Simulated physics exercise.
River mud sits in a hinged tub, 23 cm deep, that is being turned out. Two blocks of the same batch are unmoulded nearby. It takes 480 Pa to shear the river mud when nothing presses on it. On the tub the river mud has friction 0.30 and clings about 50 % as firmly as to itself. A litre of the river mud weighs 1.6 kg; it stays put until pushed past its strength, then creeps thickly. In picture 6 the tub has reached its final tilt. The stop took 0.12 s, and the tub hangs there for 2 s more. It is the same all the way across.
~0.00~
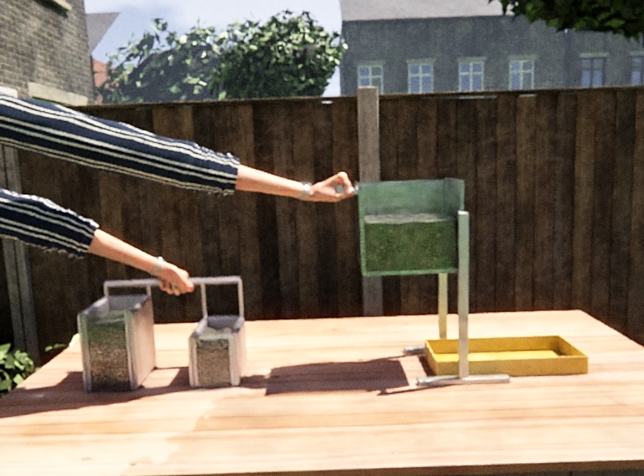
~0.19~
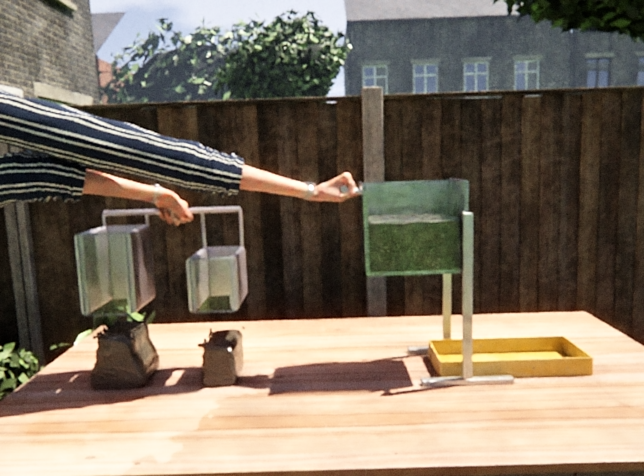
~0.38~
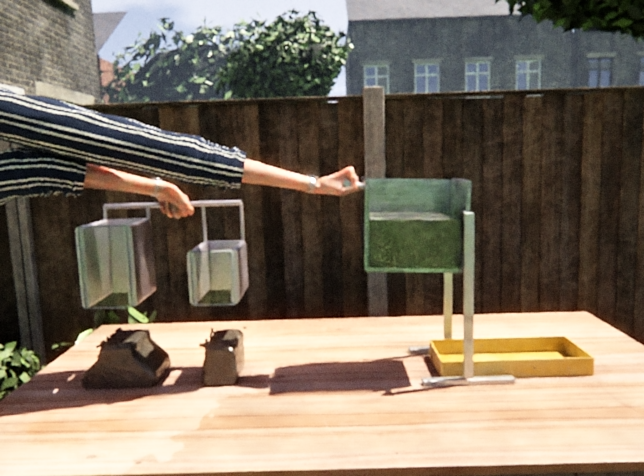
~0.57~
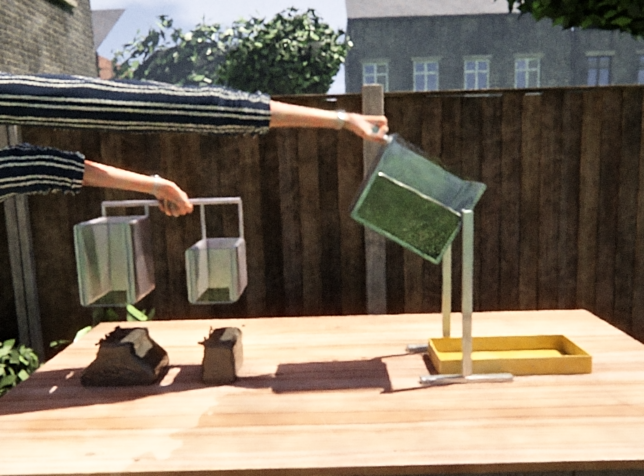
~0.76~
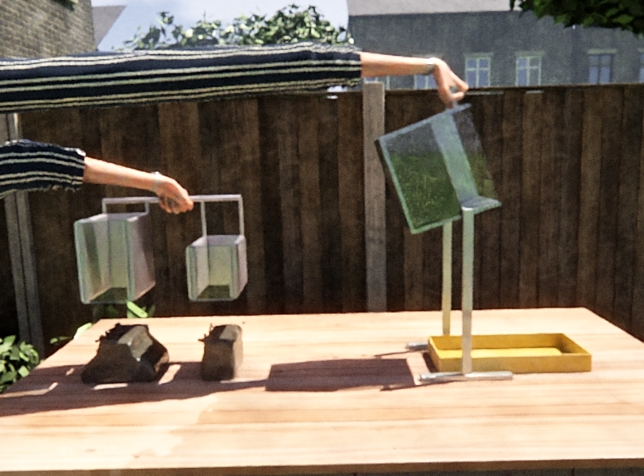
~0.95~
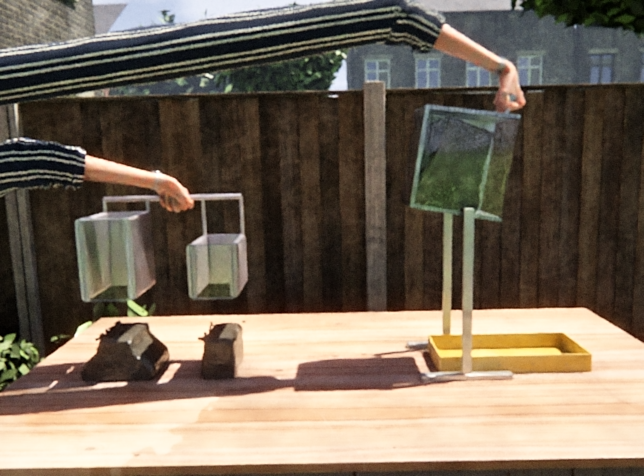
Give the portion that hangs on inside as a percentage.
The portion that hangs on inside is near 38 %.
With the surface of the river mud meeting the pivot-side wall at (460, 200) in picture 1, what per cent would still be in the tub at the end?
Then about 25 %.
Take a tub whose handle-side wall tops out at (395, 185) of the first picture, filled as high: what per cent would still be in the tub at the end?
It would be near 60 %.
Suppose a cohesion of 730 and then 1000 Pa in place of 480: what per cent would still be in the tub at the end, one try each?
In that order: 45 %, 55 %.
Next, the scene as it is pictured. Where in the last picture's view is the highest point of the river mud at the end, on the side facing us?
At about (459, 184).
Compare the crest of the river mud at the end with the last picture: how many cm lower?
Roughly 16 cm.
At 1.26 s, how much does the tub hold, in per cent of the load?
Some 40 per cent.
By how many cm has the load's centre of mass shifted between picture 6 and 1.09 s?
Roughly 9 cm.
After 1.09 s, the tub is at 99 degrees and holds 76 %.
After 1.26 s, the tub is at 99 degrees and holds 42 %.
After 1.43 s, the tub is at 99 degrees and holds 38 %.
After 1.60 s, the tub is at 99 degrees and holds 38 %.
After 2.95 s, the tub is at 99 degrees and holds 38 %.
